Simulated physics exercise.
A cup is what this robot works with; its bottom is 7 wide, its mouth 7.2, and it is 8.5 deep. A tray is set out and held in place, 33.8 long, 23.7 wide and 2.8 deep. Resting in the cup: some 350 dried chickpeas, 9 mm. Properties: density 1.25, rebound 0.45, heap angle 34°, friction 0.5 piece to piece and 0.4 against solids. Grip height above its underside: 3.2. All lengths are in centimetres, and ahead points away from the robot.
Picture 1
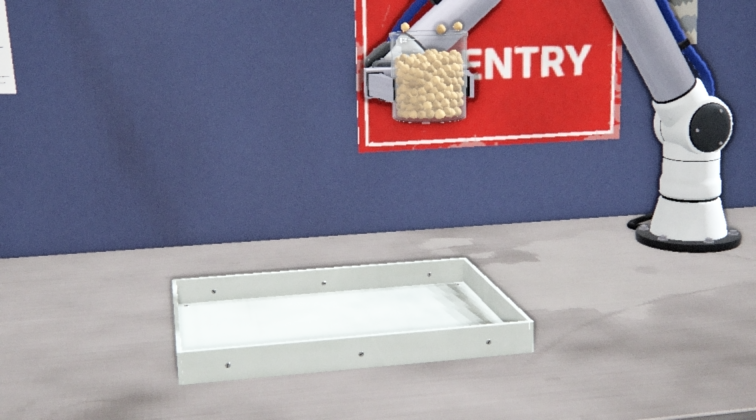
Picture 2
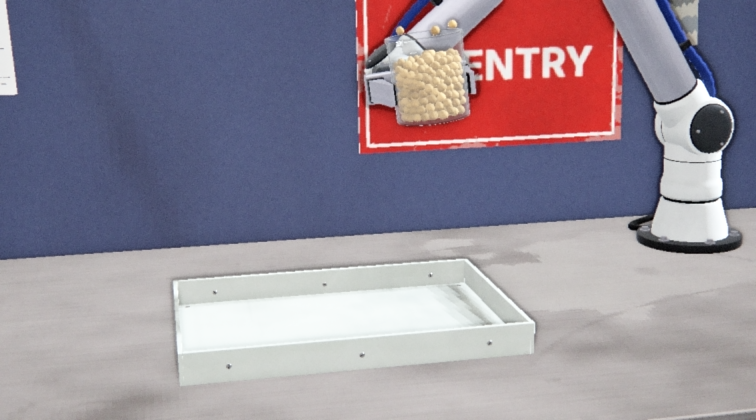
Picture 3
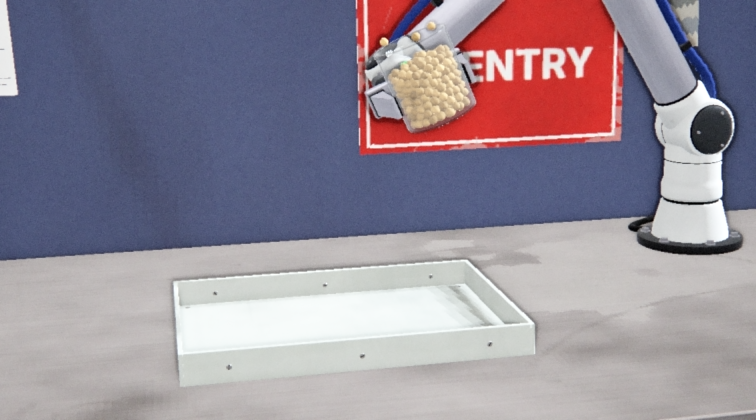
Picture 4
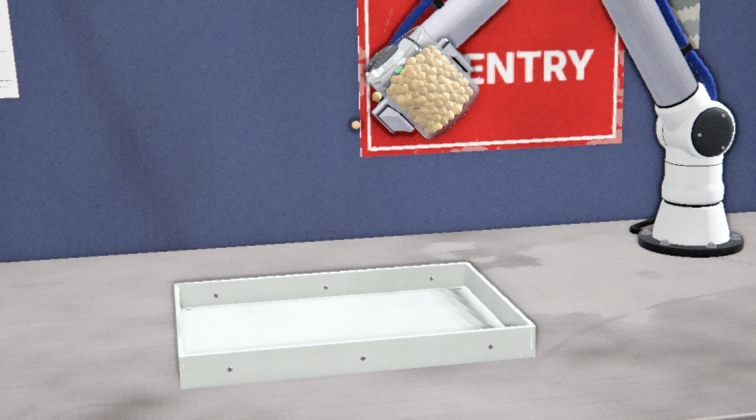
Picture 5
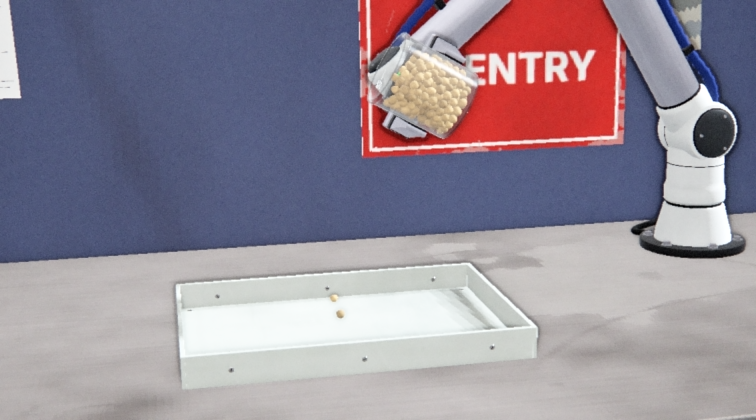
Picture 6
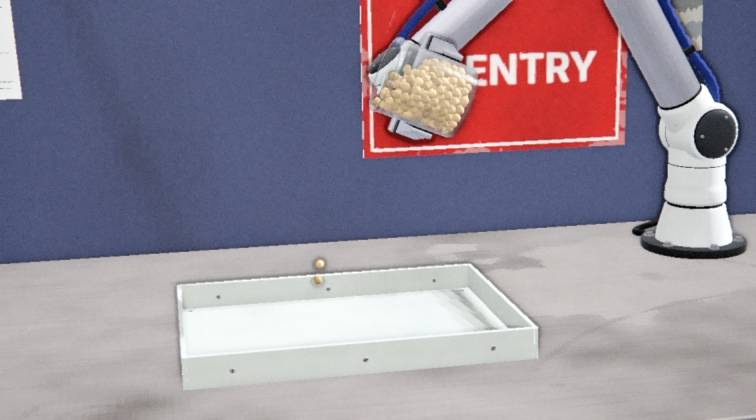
Above a white tray, a robot arm tilts a cup of chickpeas, dropping a couple.
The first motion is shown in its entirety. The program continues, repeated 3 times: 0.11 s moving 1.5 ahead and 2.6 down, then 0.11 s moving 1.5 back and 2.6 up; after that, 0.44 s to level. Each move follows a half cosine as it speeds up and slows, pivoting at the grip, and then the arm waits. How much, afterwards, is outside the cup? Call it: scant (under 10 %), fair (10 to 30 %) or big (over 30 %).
Scant; under 10 %.
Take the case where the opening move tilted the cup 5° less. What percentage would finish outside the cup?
Estimate: Close to 0 per cent.
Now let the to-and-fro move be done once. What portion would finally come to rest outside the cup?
0 per cent or so.
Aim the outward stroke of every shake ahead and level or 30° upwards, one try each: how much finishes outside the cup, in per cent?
Roughly 30 per cent, then 45 per cent.
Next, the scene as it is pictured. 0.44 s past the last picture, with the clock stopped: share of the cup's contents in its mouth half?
I'd guess about 35 percent of it.
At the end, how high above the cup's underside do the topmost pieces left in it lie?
Around 8.5 cm up.
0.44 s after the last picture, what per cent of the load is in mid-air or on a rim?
Estimated fraction: Near 1 %.
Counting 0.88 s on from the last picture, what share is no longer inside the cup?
I'd put it at some 5 percent up to then.
Then, 0.44 s later, tilted 67° forward, highest piece 28 above the table; 342 in the cup, 2 in the tray, 2 in flight or on a rim.
Then, 0.88 s later, tilted 34° forward, highest piece 28 above the table; 335 in the cup, 10 in the tray, 1 in flight or on a rim.
Then, 1.30 s later, level, highest piece 31 above the table; 335 in the cup, 11 in the tray.
Then, 2.35 s later, level, highest piece 31 above the table; 335 in the cup, 11 in the tray.
At rest, 335 in the cup, 11 in the tray. That is 3 % outside the cup.
